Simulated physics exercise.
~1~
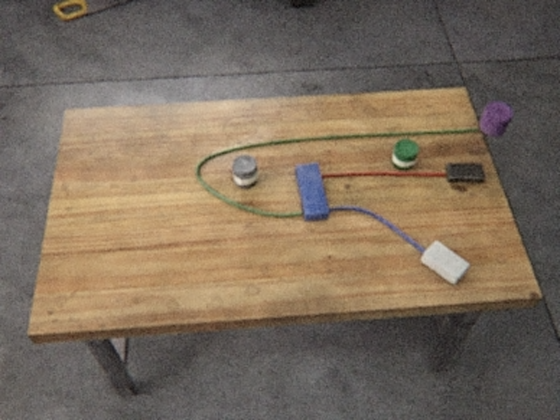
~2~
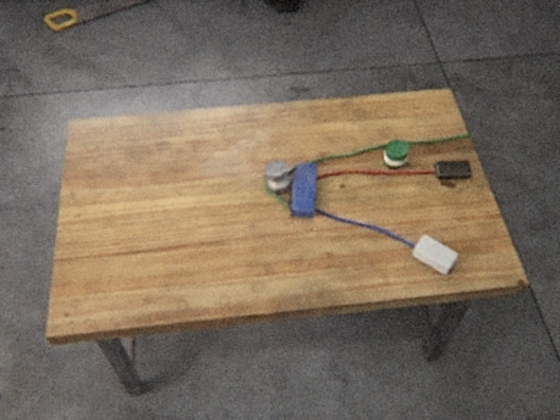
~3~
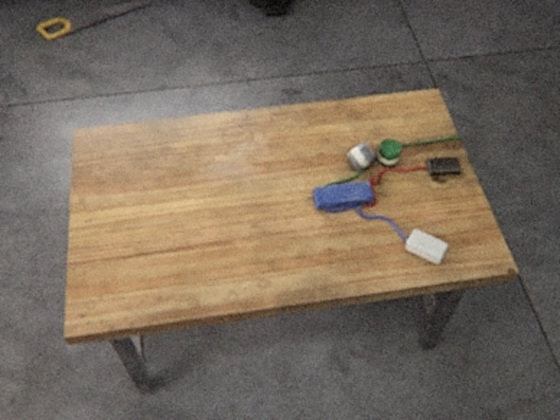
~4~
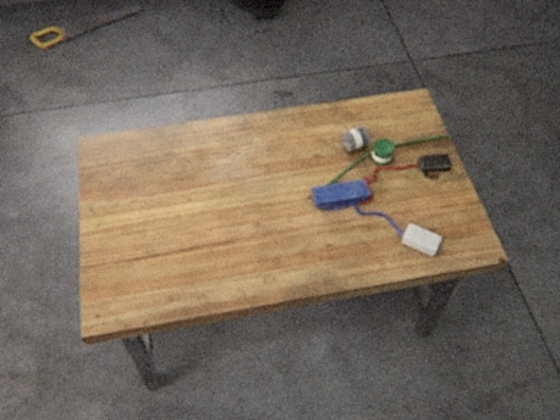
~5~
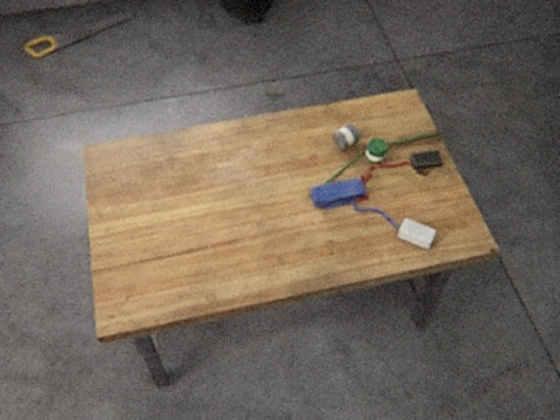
Purple cylinder dropping off the table's right edge, its green cable sweeping the grey canister rightward onto its side and dragging the blue strip.
